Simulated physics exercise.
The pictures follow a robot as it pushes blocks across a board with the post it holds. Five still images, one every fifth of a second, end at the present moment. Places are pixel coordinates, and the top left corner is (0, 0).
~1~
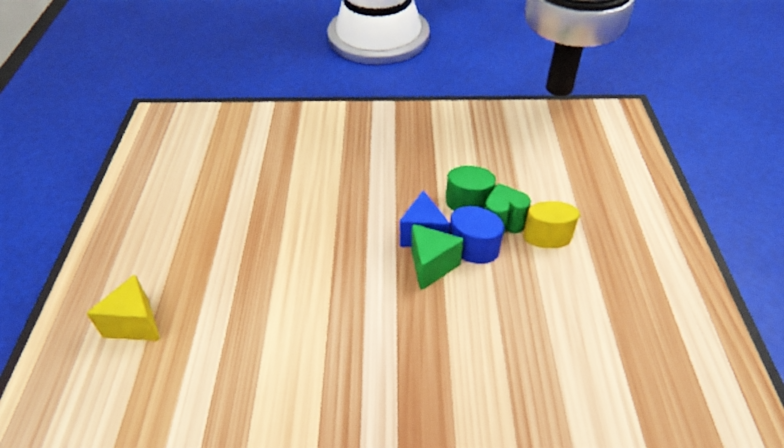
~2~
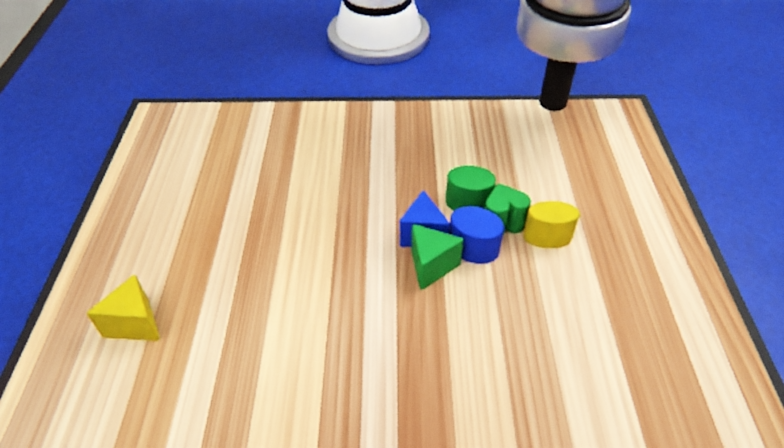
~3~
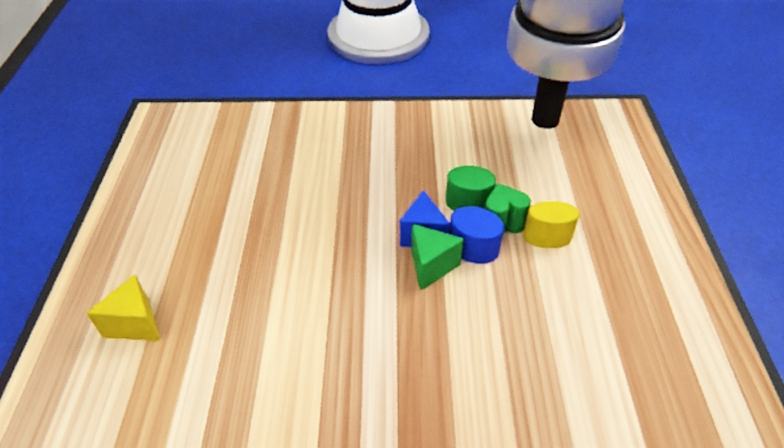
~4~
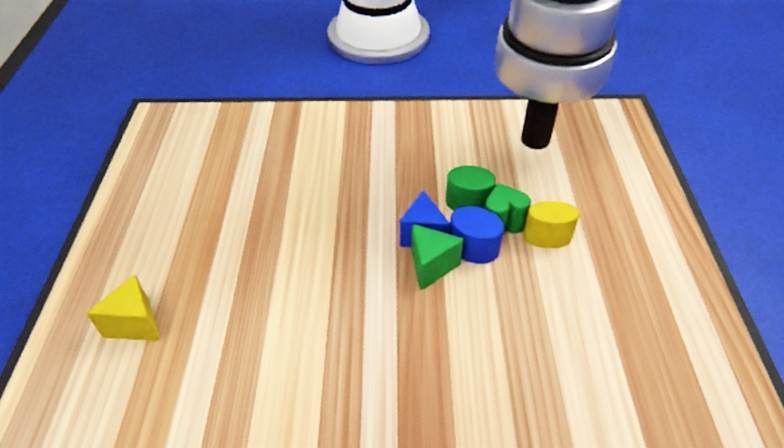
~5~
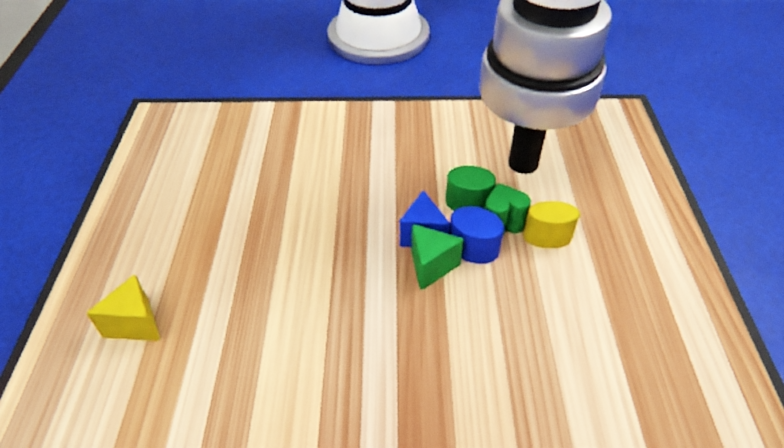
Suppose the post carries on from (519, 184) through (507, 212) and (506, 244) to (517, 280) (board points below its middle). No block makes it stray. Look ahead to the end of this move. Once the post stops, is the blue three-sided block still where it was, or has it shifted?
When the path is over, the blue three-sided block is still on its spot.
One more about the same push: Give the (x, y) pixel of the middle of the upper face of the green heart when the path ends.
Around (517, 283).
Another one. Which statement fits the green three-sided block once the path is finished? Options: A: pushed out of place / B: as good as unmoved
Option A.
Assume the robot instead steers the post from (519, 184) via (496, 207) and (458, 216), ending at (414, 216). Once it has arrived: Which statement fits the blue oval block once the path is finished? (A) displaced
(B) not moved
My answer is option A.
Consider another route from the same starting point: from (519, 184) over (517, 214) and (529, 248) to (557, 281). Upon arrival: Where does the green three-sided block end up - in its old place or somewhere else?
It moves.
On the path given first. One third of the way, post (511, 193); green three-sided block (430, 243); blue oval block (475, 231), turned 15° clockwise; green heart (506, 209), turned 15° anticlockwise.
Two thirds of the way, post (510, 226); green three-sided block (420, 248), turned 40° clockwise; blue oval block (471, 259), turned 60° clockwise; green heart (510, 245), turned 25° anticlockwise; yellow oval block (556, 214), turned 15° anticlockwise.
At the end, post (521, 262); blue three-sided block still; green three-sided block (420, 248), turned 40° clockwise; blue oval block (471, 259), turned 60° clockwise; green heart (517, 283); yellow oval block (556, 214), turned 15° anticlockwise.
